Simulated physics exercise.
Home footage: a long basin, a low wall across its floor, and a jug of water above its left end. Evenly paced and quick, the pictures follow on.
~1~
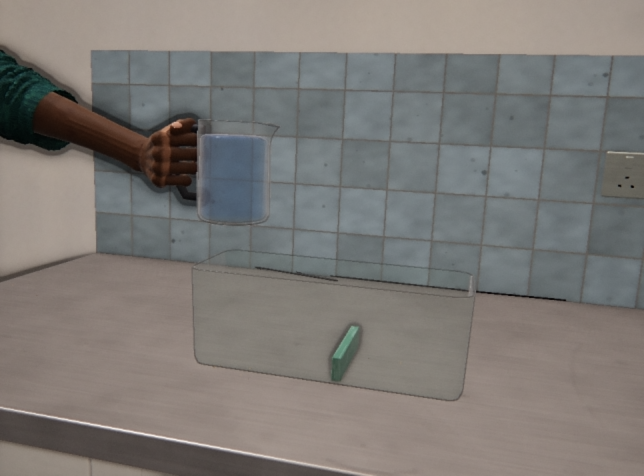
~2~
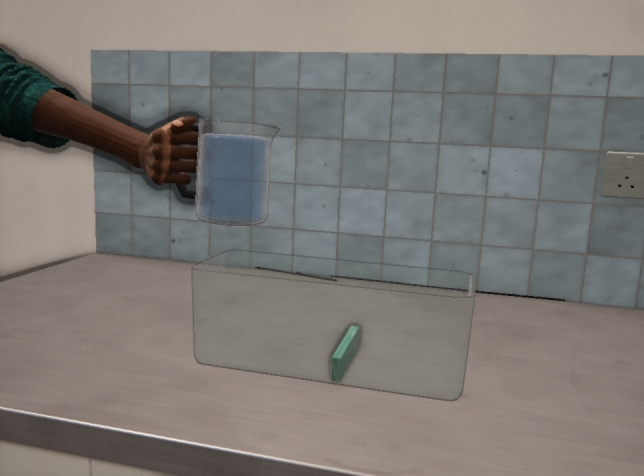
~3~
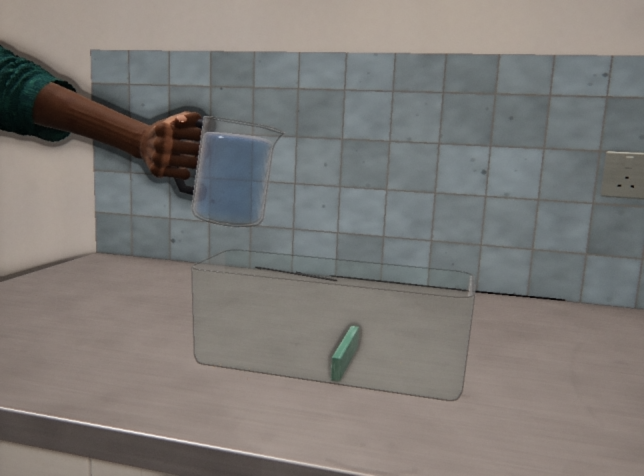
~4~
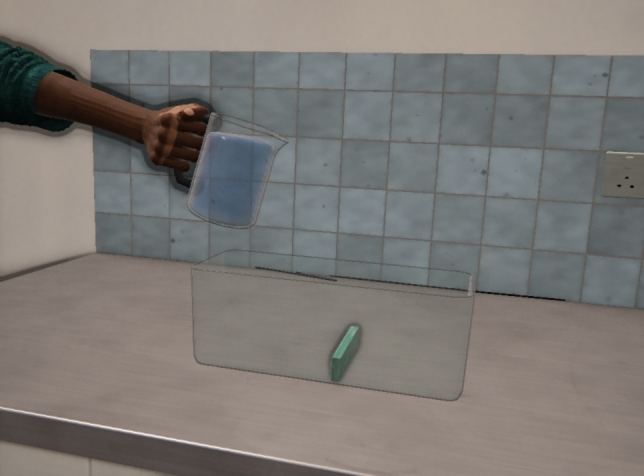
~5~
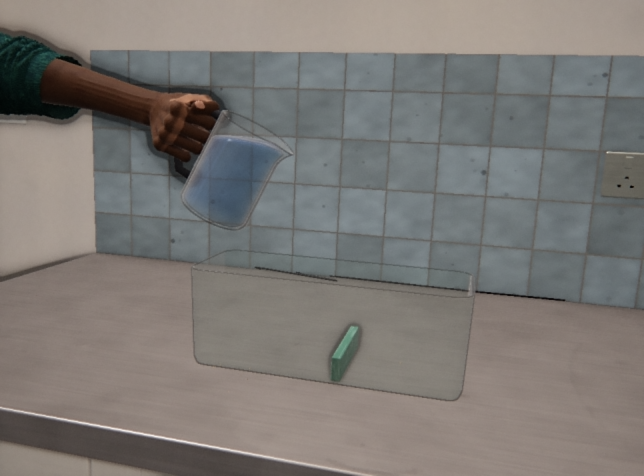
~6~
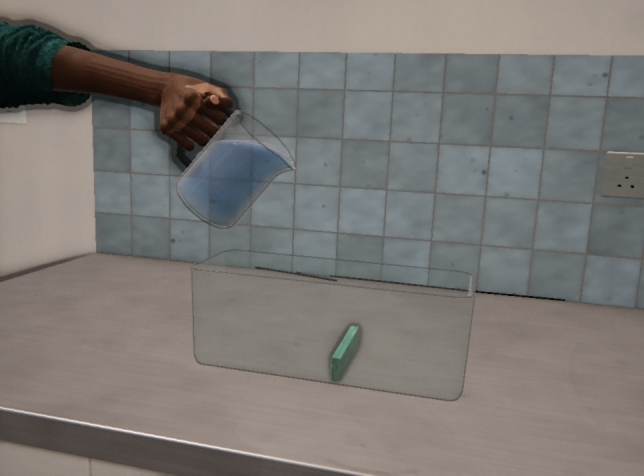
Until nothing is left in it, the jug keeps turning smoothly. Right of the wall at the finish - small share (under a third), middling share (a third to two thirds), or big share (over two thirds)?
Small.
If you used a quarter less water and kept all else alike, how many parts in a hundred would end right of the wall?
10 %.
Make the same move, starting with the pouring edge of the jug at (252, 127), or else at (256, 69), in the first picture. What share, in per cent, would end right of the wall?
Near 20 % and 15 %.
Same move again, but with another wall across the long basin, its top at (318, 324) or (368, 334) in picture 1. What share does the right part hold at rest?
In order, some 35 and 10 in a hundred.
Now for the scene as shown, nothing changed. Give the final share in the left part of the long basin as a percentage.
Around 80 %.
A moment on, the jug is tipped right over and 51 per cent is still to pour, 25 is left of the wall and 3 right of it.
Next, the jug is tipped right over and 9 per cent is still to pour, 75 is left of the wall and 6 right of it.
Then the jug is tipped right over and 1 per cent is still to pour, 83 is left of the wall and 11 right of it.
Later the jug is tipped right over and 0 per cent is still to pour, 83 is left of the wall and 14 right of it.
Finally, 81 per cent lies left of the wall, 15 right of it and 4 outside.
